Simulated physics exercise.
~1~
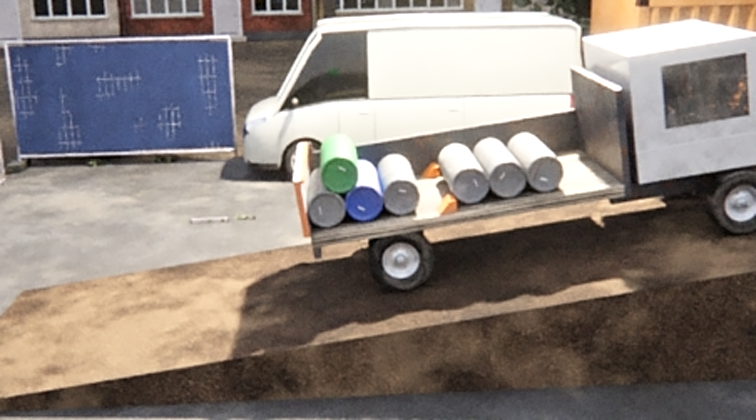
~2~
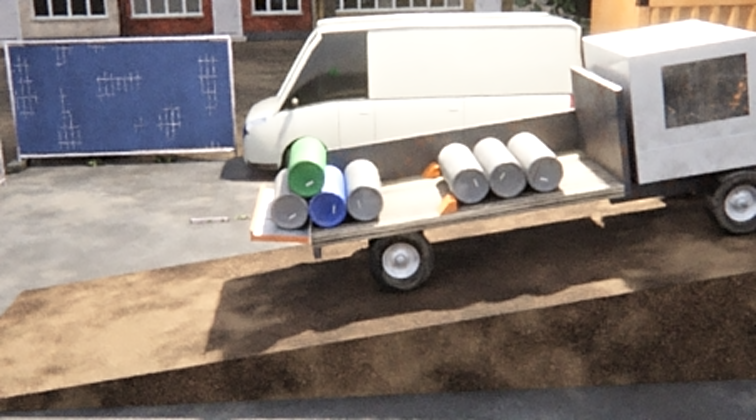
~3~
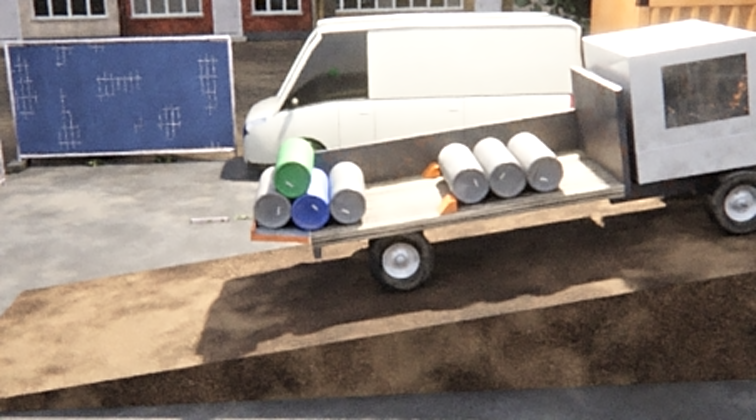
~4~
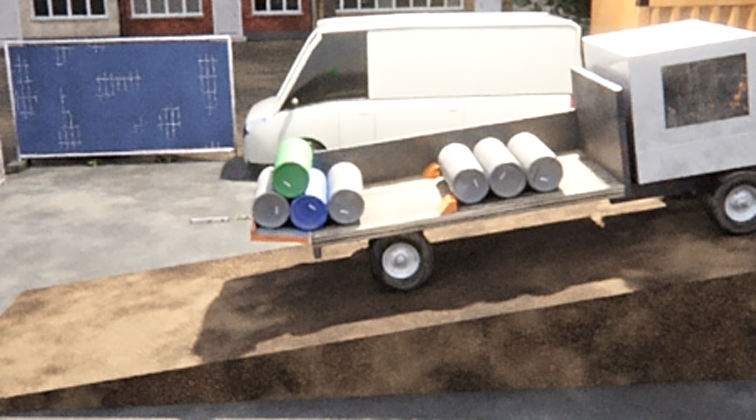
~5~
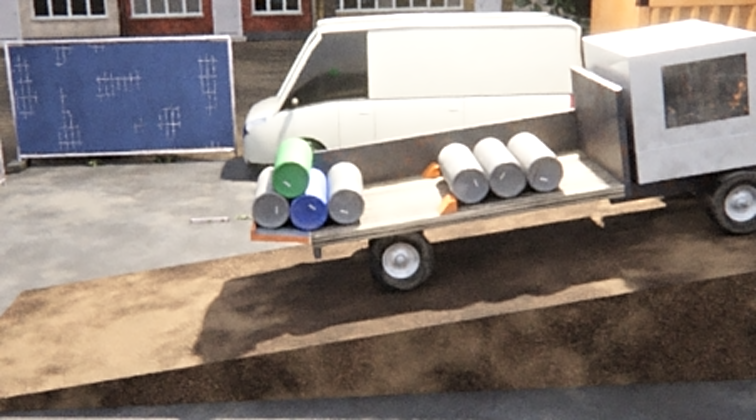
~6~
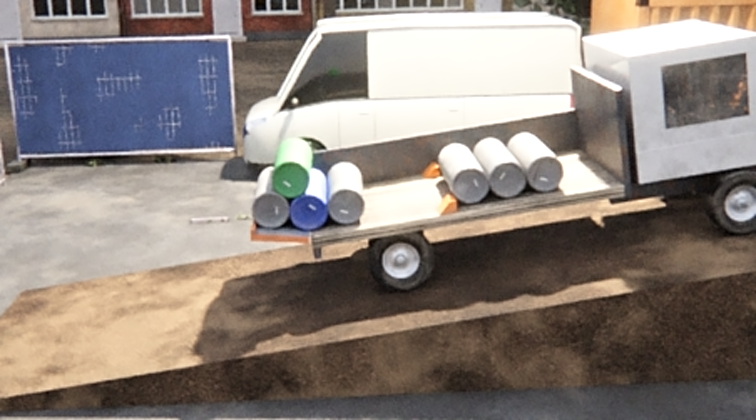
In this clip, the tailgate of a small truck parked on a slope drops open, and a stack of gas cylinders, one green atop a blue and greys, rolls left onto it and stops at its edge, while three grey ones stay behind an orange chock.
